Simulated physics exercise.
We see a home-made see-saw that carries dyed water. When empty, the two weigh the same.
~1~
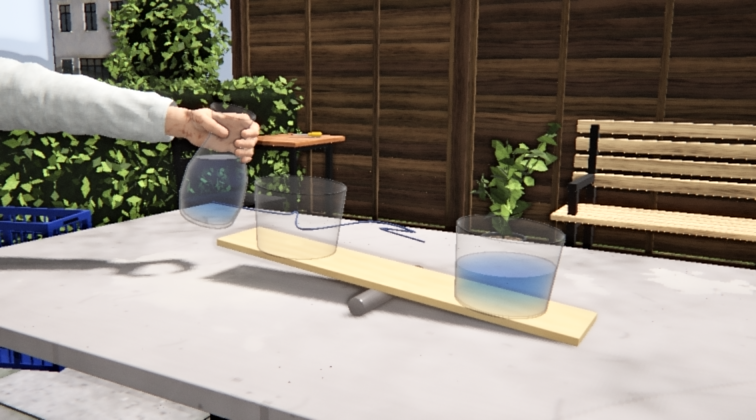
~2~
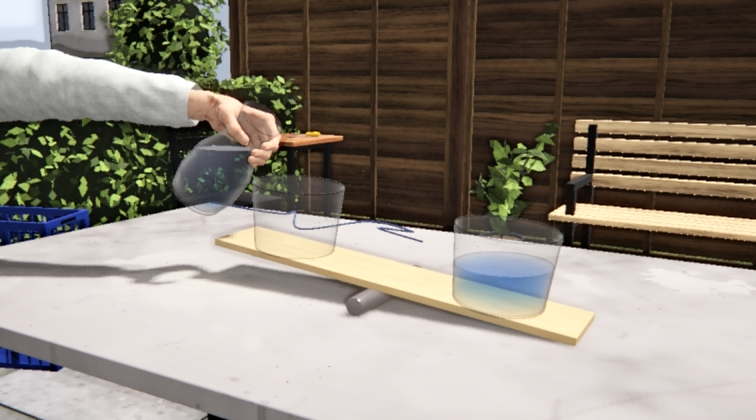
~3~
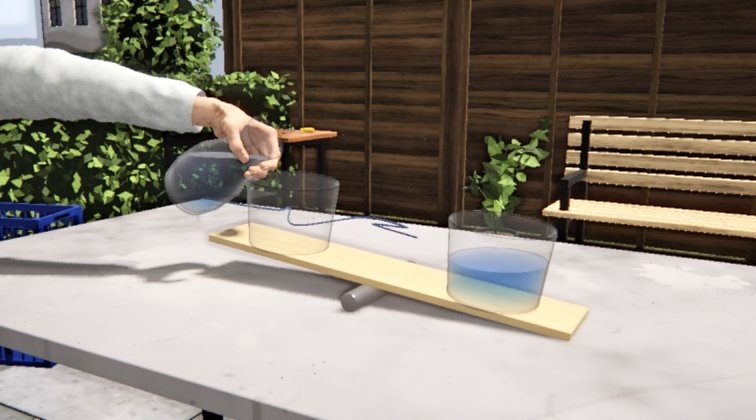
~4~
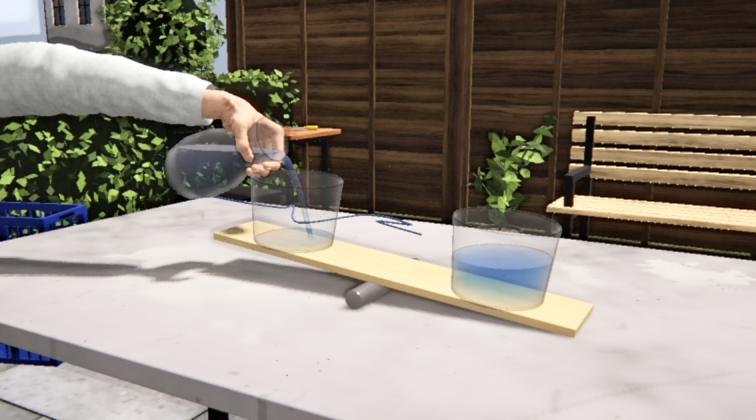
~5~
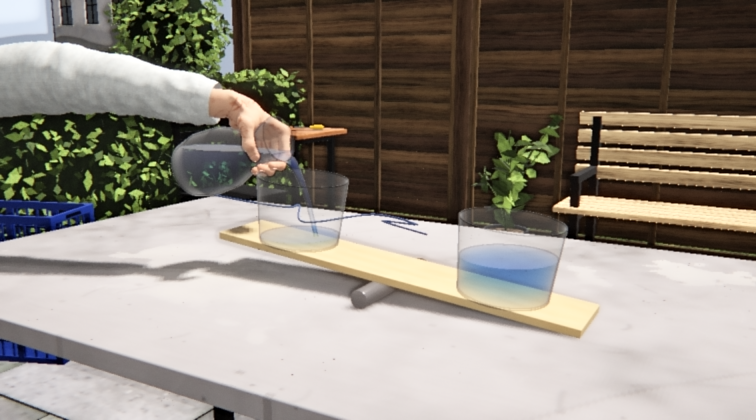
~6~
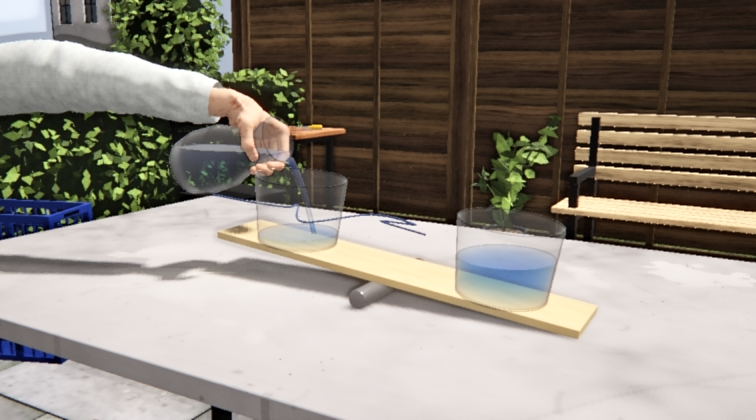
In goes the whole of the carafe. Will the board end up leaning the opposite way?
Yes.
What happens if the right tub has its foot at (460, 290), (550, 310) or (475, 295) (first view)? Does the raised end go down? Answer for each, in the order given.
Try one it topples over, try two it won't budge, try three it topples over.
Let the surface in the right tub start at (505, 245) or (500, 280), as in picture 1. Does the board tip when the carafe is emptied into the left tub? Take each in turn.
Try one stays where it is and try two tilts the other way.
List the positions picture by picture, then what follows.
The carafe is on its way; carafe (220, 163) tipped 20° with all of its load; left tub (299, 215) empty, raised; right tub (505, 264) about half full, on the low side, in the first picture.
The dyed water nears the lip; round bar (358, 305); left tub (297, 215) empty, in the second picture.
The dyed water nears the lip; carafe (227, 164) tipped 60° with all of its load; left tub (292, 211) empty, in the third picture.
Pouring; round bar (357, 298); left tub nearly empty, surface at (294, 237); right tub about half full, surface at (502, 257), in the fourth picture.
Pouring; carafe (236, 154) tipped 70° with nearly all of its load; left tub (301, 208) nearly empty, in the fifth picture.
Pouring; round bar (360, 298); left tub nearly empty, surface at (298, 233); right tub about half full, surface at (506, 257), in the sixth picture.
A moment on, the left tub is about a third full; the board leans as before.
Further on, the left tub is about half full; the board has swung over, and that end is down.
When it is over, the left tub is about two thirds full; the board has swung over, and that end is down.
